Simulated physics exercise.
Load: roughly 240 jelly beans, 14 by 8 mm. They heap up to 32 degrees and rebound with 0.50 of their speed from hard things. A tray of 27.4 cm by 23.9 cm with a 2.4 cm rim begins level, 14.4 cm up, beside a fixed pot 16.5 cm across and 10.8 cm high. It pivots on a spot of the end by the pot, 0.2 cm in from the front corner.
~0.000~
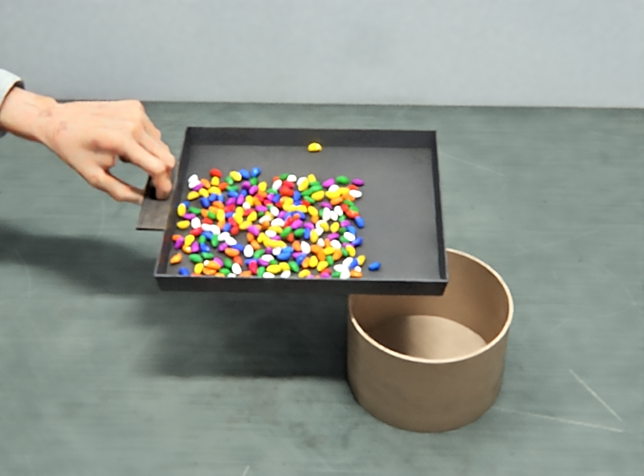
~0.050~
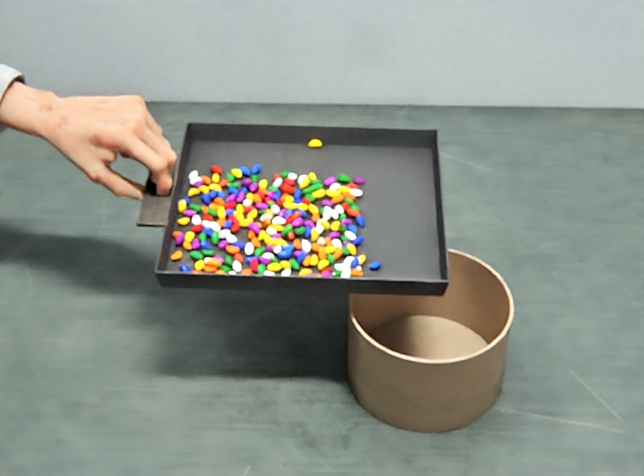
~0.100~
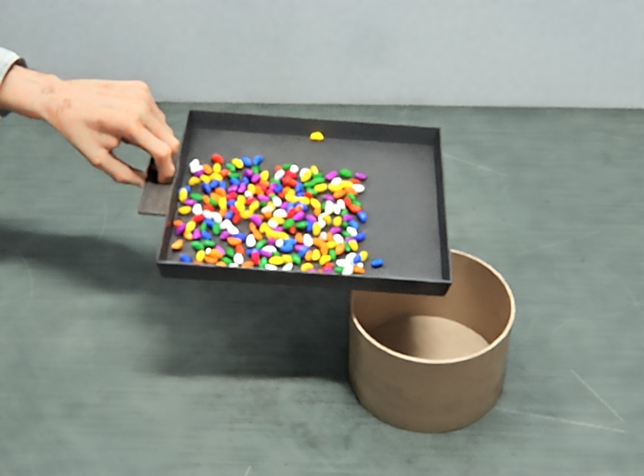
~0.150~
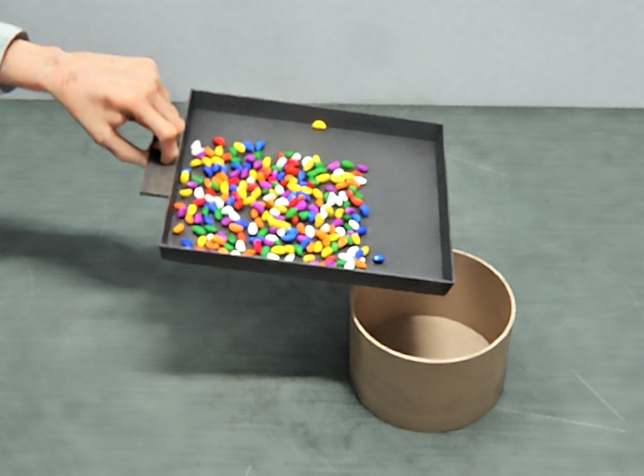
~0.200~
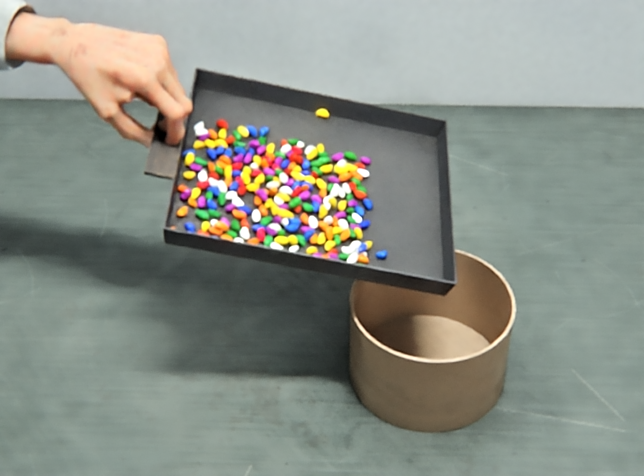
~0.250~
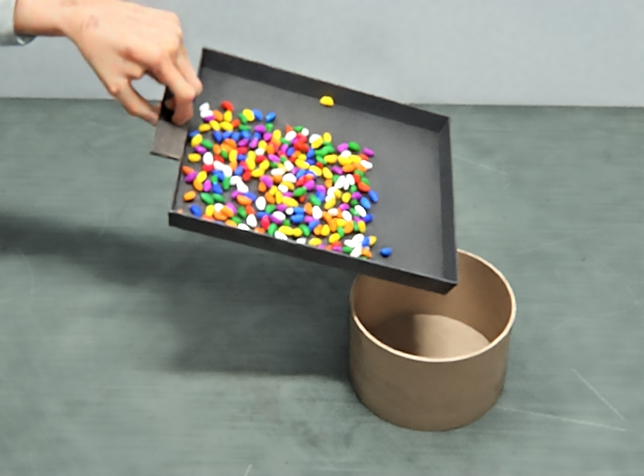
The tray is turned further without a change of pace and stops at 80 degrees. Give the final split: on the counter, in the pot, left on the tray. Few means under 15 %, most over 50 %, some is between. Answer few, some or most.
Counter some, pot some, tray some.
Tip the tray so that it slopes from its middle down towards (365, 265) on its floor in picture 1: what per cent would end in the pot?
About 35 per cent.
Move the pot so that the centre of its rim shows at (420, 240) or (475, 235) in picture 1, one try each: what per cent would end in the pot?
Some 0 and 15 per cent.
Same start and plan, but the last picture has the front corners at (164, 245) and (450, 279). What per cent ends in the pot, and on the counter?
Pot 55, counter 30.
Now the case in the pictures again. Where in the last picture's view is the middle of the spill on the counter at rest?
Near (591, 378).
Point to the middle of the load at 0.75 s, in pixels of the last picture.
Near (471, 245).
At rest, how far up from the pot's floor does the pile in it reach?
About 1.5 cm.
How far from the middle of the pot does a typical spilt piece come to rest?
Some 20 cm.
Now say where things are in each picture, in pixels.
The first picture shows tray tilt 0 degrees, front corners at (159, 273) and (444, 278); middle of the pieces at (275, 230); pot at (430, 301).
The second picture shows tray tilt 1 degrees, front corners at (160, 269) and (445, 278); middle of the pieces at (276, 228).
The third picture shows tray tilt 4 degrees, front corners at (162, 259) and (447, 279), lowest corner right front; middle of the pieces at (277, 220).
The fourth picture shows tray tilt 9 degrees, front corners at (164, 242) and (450, 279), lowest corner right front; middle of the pieces at (279, 209).
The fifth picture shows tray tilt 14 degrees, front corners at (169, 225) and (452, 279), lowest corner right front; middle of the pieces at (283, 197).
The sixth picture shows tray tilt 19 degrees, front corners at (175, 208) and (454, 279), lowest corner right front; middle of the pieces at (287, 185); pot at (432, 300). The tray's pace is about 100 degrees a second.
After 0.55 s, tilt 49 degrees; the tray holds 100 %, the pot 0 %.
Then, at 0.75 s, tilt 69 degrees; the tray holds 80 %, the pot 5 %.
Then, at 1.07 s, tilt 80 degrees; the tray holds 35 %, the pot 25 %.
In the end, at 2.3 s, counter 40 %, pot 35 %, tray 25 %.
